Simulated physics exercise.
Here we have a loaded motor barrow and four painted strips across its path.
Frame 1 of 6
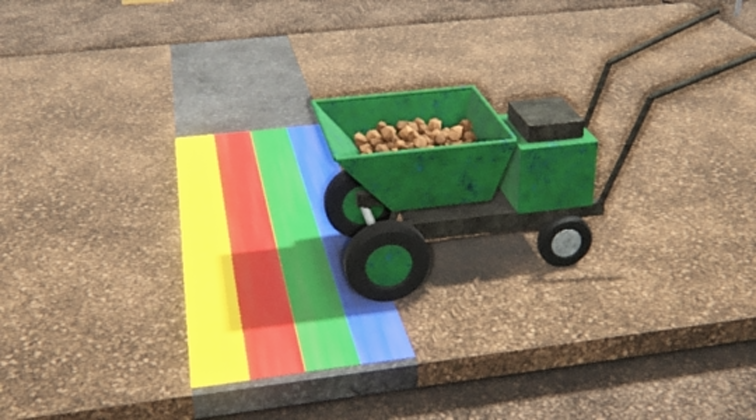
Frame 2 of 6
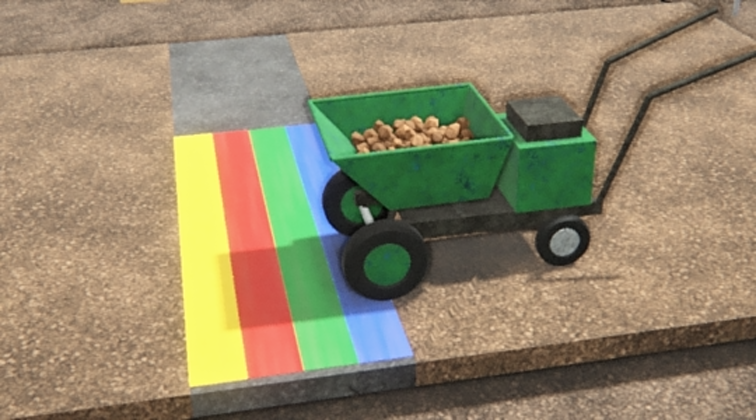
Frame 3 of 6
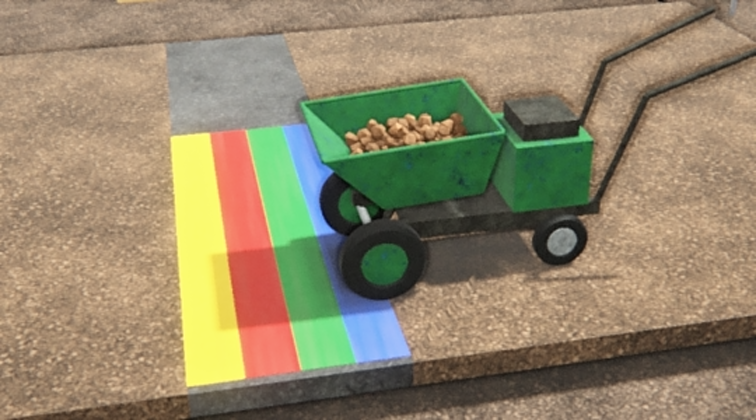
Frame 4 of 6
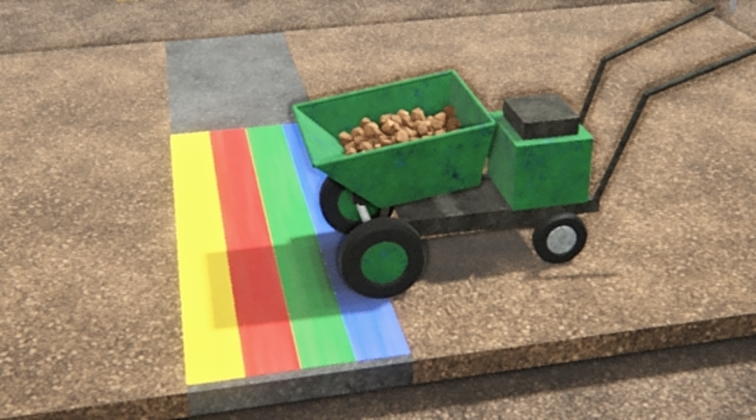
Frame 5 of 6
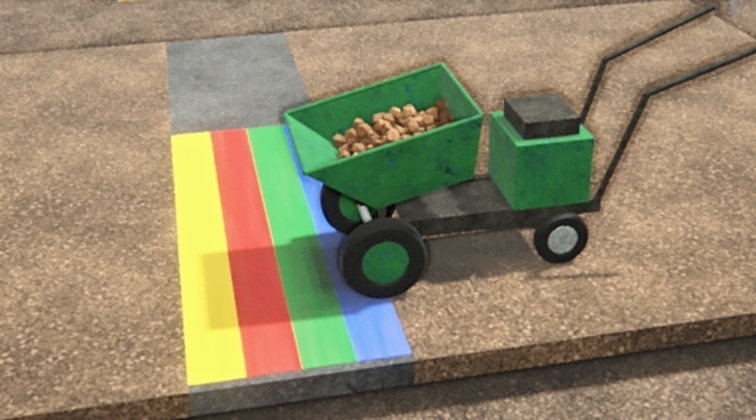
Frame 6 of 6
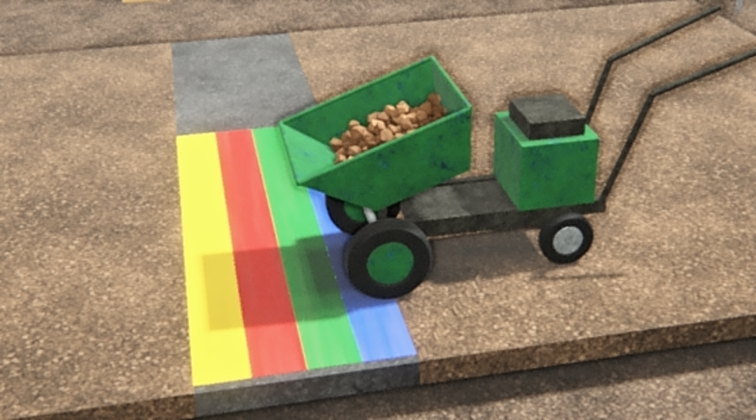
The green skip of a small motor barrow, loaded with brown clods, sat level at first, then tilted gradually forward to the left while the wheels stayed beside the yellow, red, green and blue strips.
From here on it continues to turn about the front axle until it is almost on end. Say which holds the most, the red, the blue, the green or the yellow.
I would say the yellow one.
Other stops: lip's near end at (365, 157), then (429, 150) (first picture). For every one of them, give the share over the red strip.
Around 40 and 20 per cent respectively.
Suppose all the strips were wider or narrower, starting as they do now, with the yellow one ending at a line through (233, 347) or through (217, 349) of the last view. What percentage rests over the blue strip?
Near 0 and then 0 in a hundred.
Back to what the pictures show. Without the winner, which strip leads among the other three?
In second place: The red one.
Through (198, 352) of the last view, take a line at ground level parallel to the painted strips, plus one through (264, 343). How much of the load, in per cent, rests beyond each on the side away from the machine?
I'd say about 20 and about 70 in a hundred.
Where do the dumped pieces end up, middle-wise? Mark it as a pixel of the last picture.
About (214, 274).
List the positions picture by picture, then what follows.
The first picture shows lip of the skip (336, 160), level; top of the load (428, 146), clay clods; blue strip (376, 326); green strip (324, 332); red strip (271, 339); yellow strip (217, 346).
The second picture shows lip of the skip (332, 160), level; top of the load (425, 144).
The third picture shows lip of the skip (324, 162), tipped barely; top of the load (418, 142).
The fourth picture shows lip of the skip (315, 166), tipped a little; top of the load (422, 130).
The fifth picture shows lip of the skip (305, 174), tipped a little; top of the load (413, 127).
The sixth picture shows lip of the skip (299, 184), tipped clearly; top of the load (414, 130); blue strip (377, 323); green strip (325, 330); red strip (272, 337); yellow strip (218, 344).
Just after the last frame, skip tipped steeply; every one in the skip.
A moment on, skip tipped steeply; almost all in the skip; just a few over the red strip; about a tenth over the yellow strip.
Further on, skip tipped right over; roughly a quarter in the skip; about a tenth over the red strip; roughly half over the yellow strip; about a tenth off the paint.
When it is over, skip tipped right over; roughly a quarter in the skip; not one over the blue strip; not one over the green strip; roughly a quarter over the red strip; roughly half over the yellow strip; about a tenth off the paint.
